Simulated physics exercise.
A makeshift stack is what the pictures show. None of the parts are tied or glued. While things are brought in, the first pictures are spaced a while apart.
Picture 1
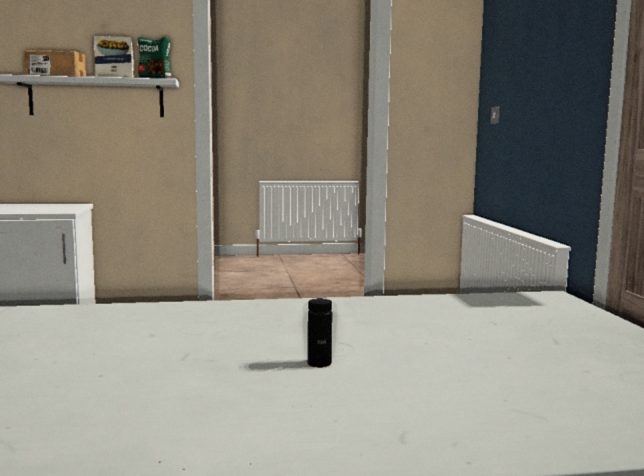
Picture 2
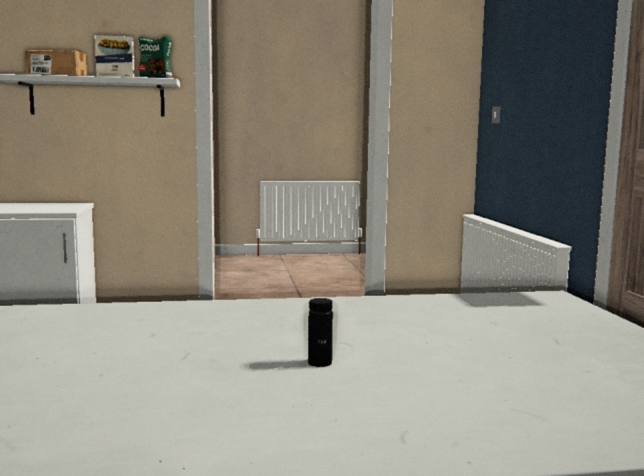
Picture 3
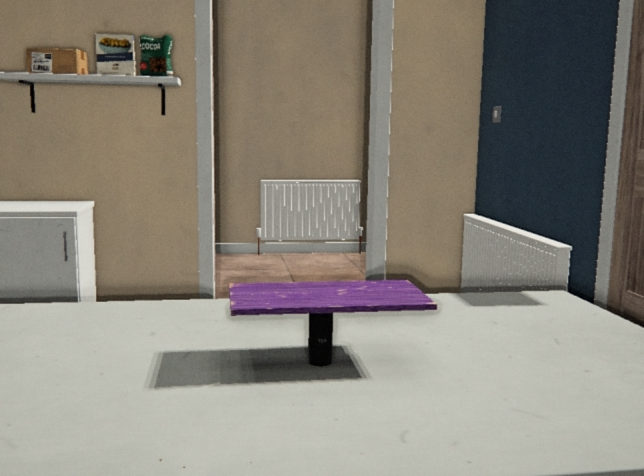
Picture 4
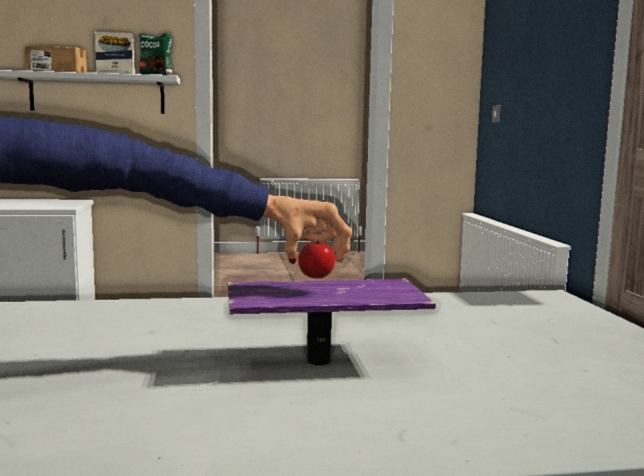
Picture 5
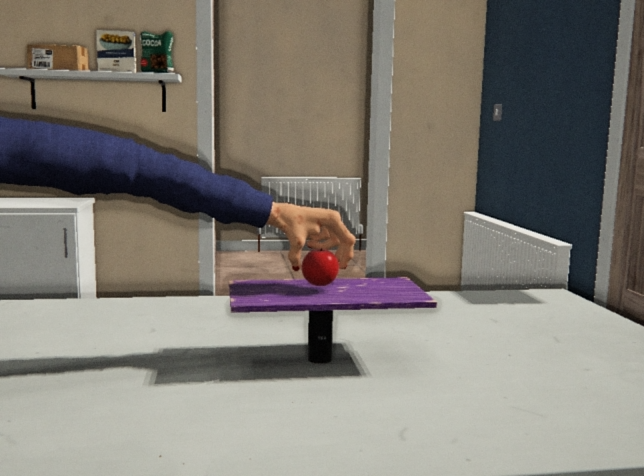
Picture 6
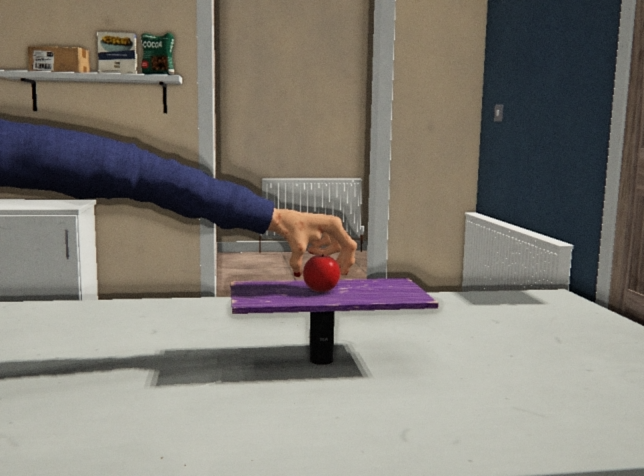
Purple board appearing on a small black cylinder on a white table, then a blue-sleeved hand lowering a red apple onto it.
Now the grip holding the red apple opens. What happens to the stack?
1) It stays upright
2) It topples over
1, it stays upright.
Then, 0.20 s on from there, no change.
Then, 0.60 s on from there, red apple resting near (321, 274).
In the end, all 3 unmoved. At the end, from the last picture's camera, red apple near (321, 274). The stack holds.
